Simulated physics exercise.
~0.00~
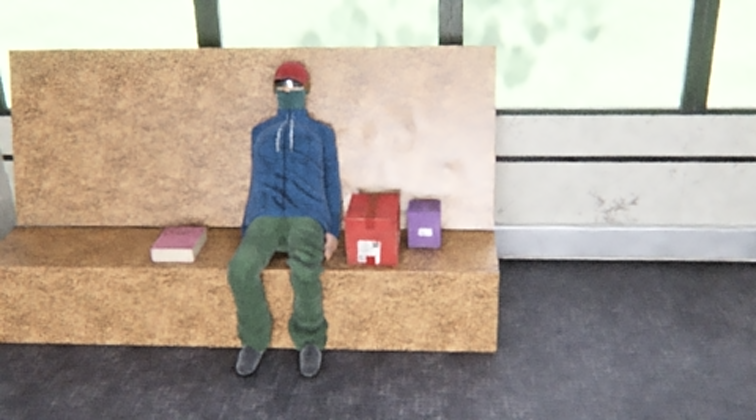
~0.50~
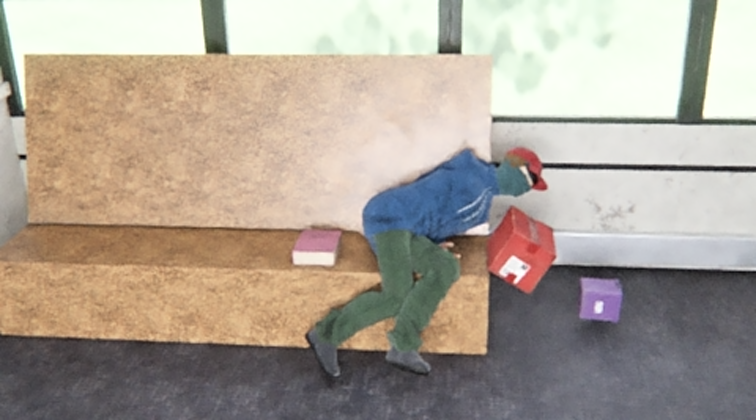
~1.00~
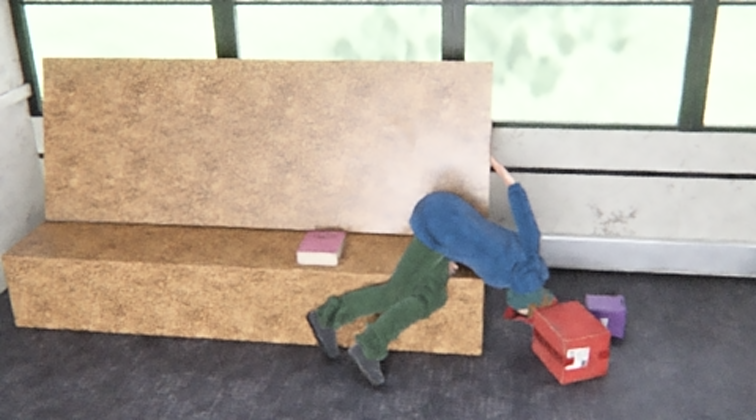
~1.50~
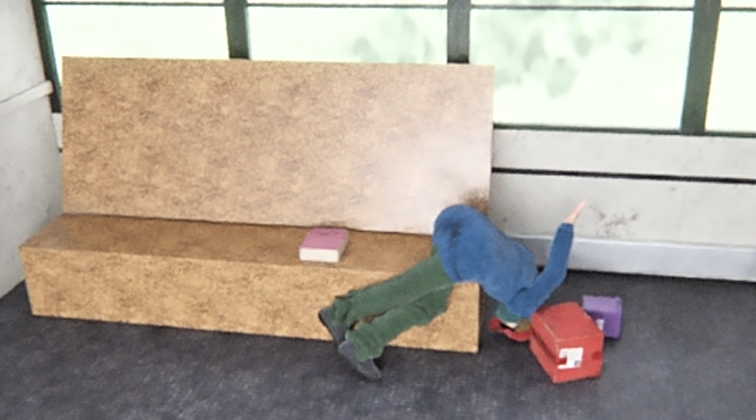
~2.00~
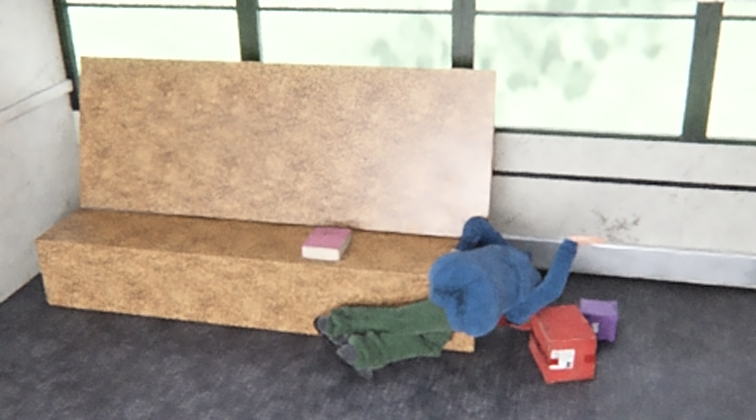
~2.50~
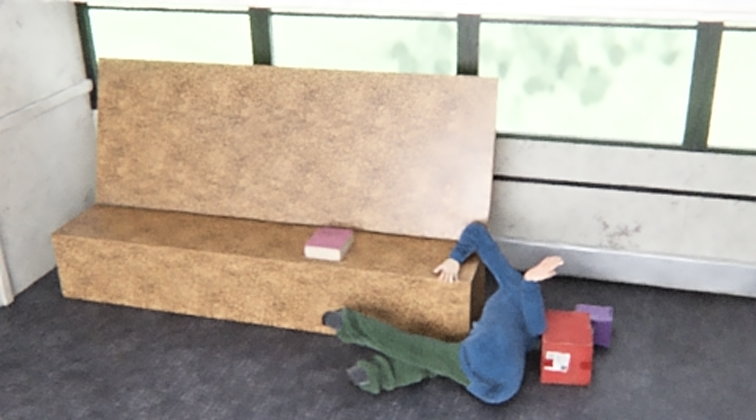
On a bench by some windows, a seated figure in a red cap toppled to the right as a red box and a purple one dropped off the end, then slid headfirst to the floor beside them, while the pink book stayed on the seat.
